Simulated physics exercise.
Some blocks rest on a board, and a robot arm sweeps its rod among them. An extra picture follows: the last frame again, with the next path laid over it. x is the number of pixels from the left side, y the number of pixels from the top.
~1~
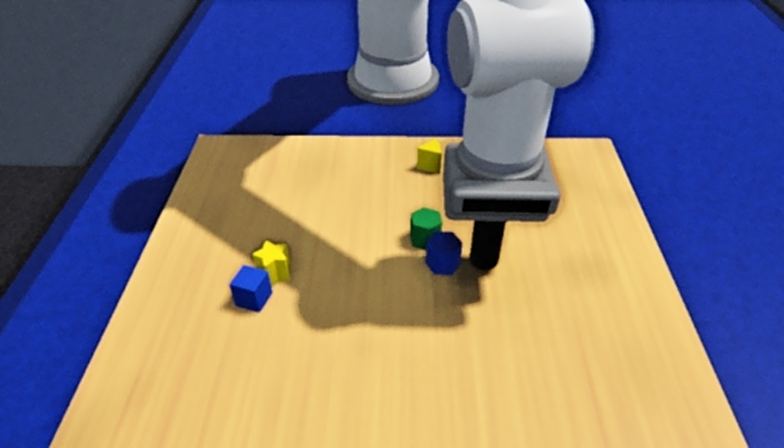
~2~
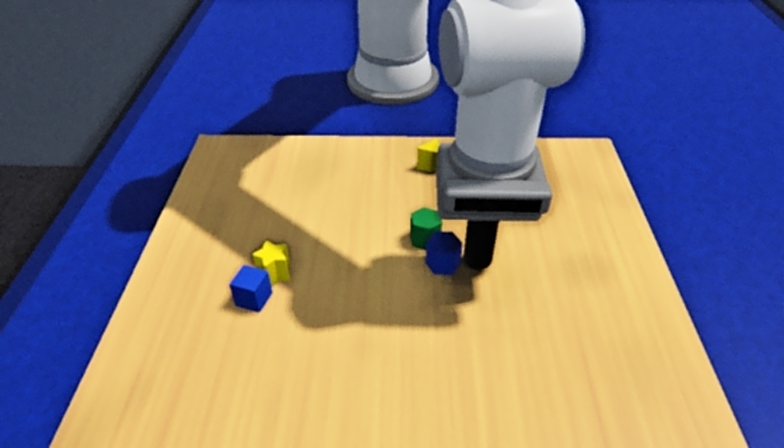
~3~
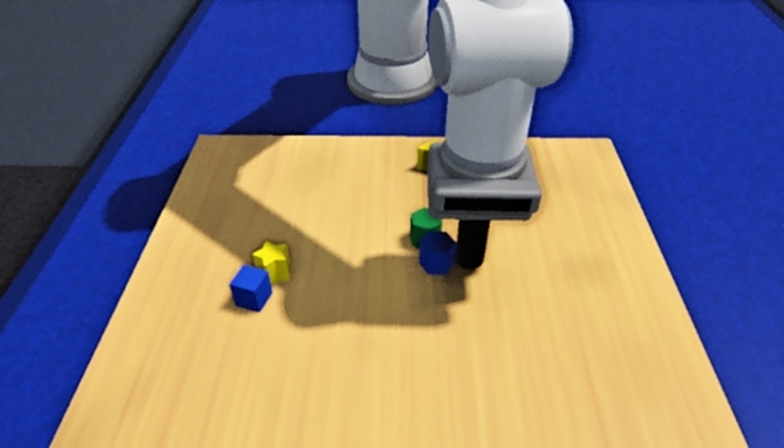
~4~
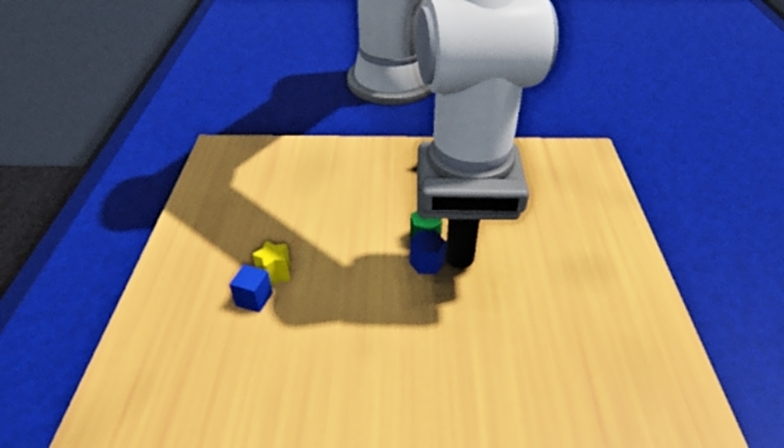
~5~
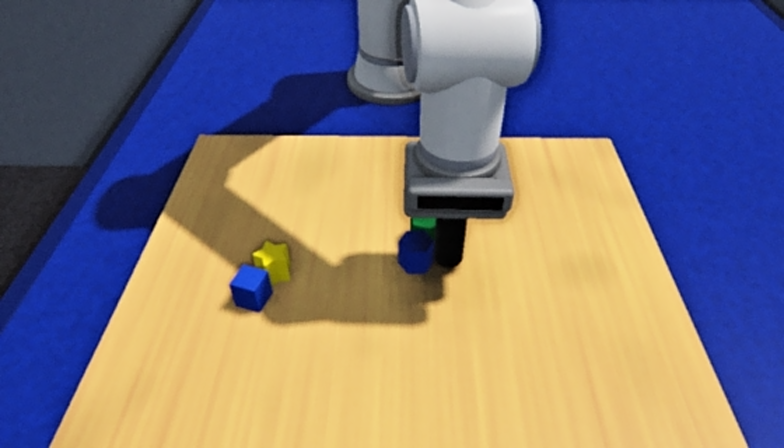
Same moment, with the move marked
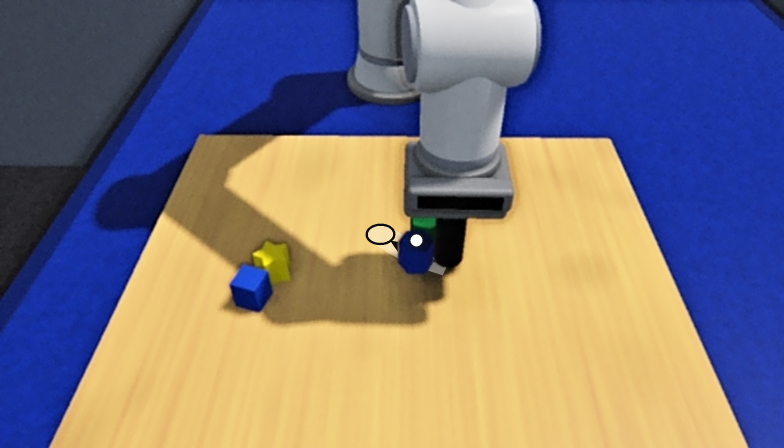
We see a robot arm over a wooden board with blue, green and yellow blocks. Its black rod moves left and pushes the blue hexagonal block slowly left, past the front of the green one, while the other blocks stay still.
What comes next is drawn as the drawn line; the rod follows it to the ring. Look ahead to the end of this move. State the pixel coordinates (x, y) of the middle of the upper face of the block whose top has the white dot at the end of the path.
Around (375, 238).
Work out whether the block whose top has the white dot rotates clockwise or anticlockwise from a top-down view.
That block twists counter-clockwise.
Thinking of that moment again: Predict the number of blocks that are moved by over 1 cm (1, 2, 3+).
Total: Two.
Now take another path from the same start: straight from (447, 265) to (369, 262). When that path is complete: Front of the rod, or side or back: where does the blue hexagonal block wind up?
Most likely the blue hexagonal block stays ahead.
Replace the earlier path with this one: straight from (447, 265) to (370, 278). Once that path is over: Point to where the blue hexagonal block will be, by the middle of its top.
When the path ends, it will be at (357, 235).
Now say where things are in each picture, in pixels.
The first picture shows rod tip (484, 261); block tops, blue hexagonal block (445, 241); green hexagonal block (426, 217).
The second picture shows rod (477, 261); blocks unchanged.
The third picture shows rod (469, 260); blue hexagonal block (438, 241).
The fourth picture shows rod (460, 259); blue hexagonal block (428, 241).
The fifth picture shows rod (448, 259); blue hexagonal block (416, 240); green hexagonal block partly hidden.
Path on the board, from (447, 265) by way of (411, 252) to (380, 234); the dot is on the blue hexagonal block.
On the path given first. Halfway along, rod (409, 245); blue hexagonal block (382, 239), turned 60° anticlockwise; green hexagonal block (418, 210), turned 55° clockwise.
At the end, rod (380, 228); blue hexagonal block (375, 238), turned 80° anticlockwise; green hexagonal block (415, 207), turned 75° clockwise.
